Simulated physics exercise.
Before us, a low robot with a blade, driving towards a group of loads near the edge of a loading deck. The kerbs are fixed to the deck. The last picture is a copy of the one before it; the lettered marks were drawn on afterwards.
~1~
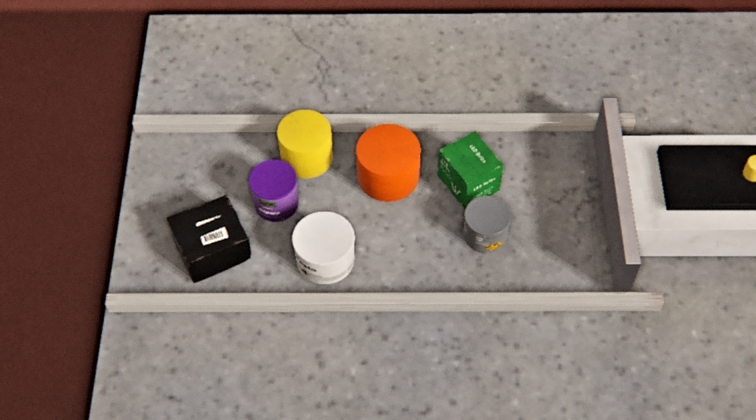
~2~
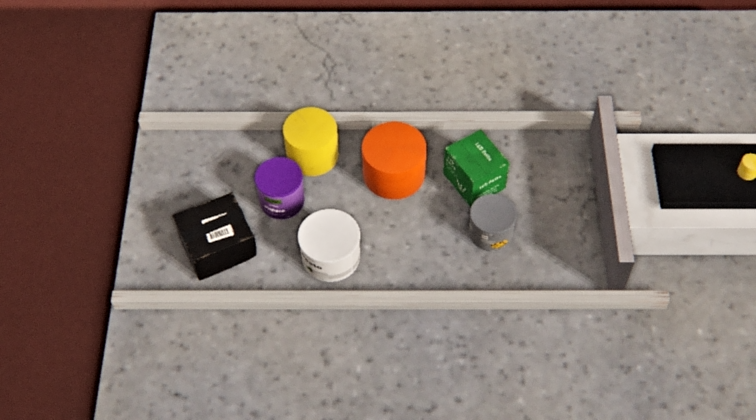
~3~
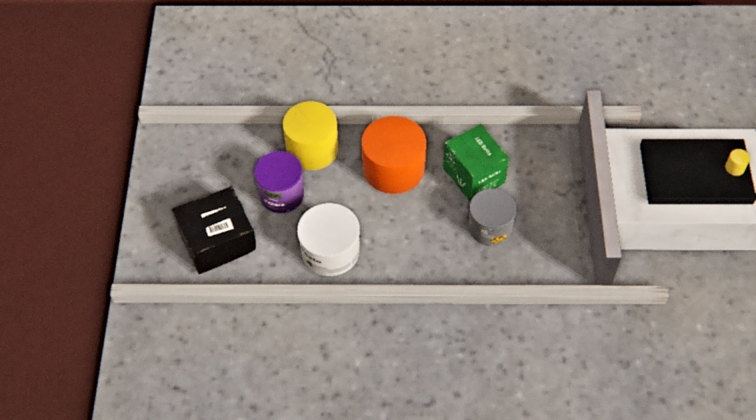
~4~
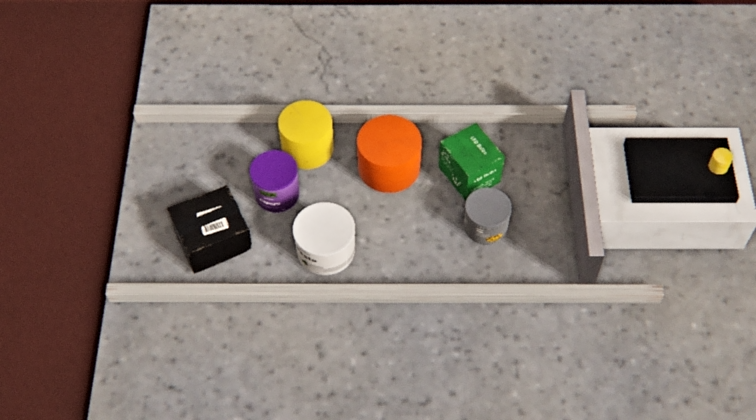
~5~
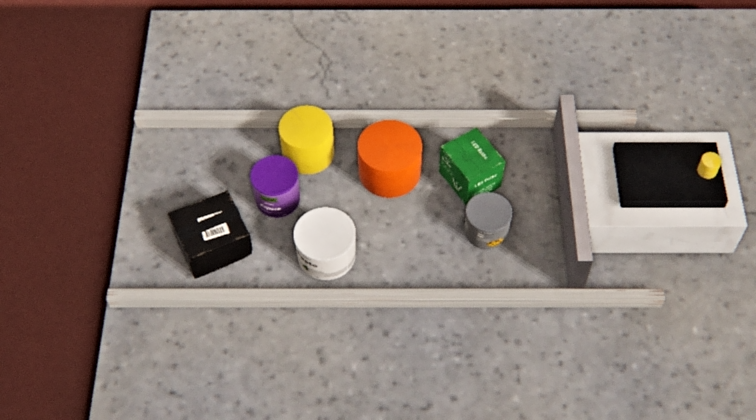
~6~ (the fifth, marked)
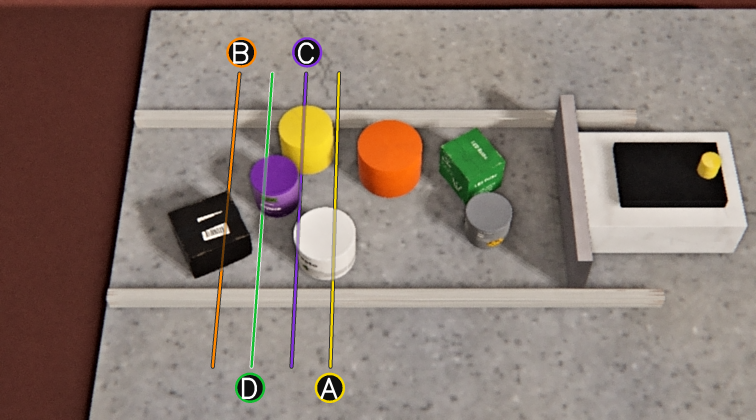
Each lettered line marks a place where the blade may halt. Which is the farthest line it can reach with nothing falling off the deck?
Stop at D.
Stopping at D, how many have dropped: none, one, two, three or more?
By then, none.
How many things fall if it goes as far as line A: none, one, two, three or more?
The count is none.
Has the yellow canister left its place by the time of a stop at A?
Yes.
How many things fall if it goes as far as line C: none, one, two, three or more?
In all, none.
On the marked copy, A at (335, 208); B at (227, 208); C at (299, 208); D at (263, 208).
Taking D. A third of the way, robot (548, 173); green box (430, 159); orange canister (377, 159).
Two thirds of the way, robot (434, 173); black parcel (189, 248); purple pail (224, 206).
When it is over, robot (349, 173); purple pail (135, 209); black parcel (163, 257); nothing has fallen.
As for the rest, A is safe but short; B drops the purple pail; C is safe but short.
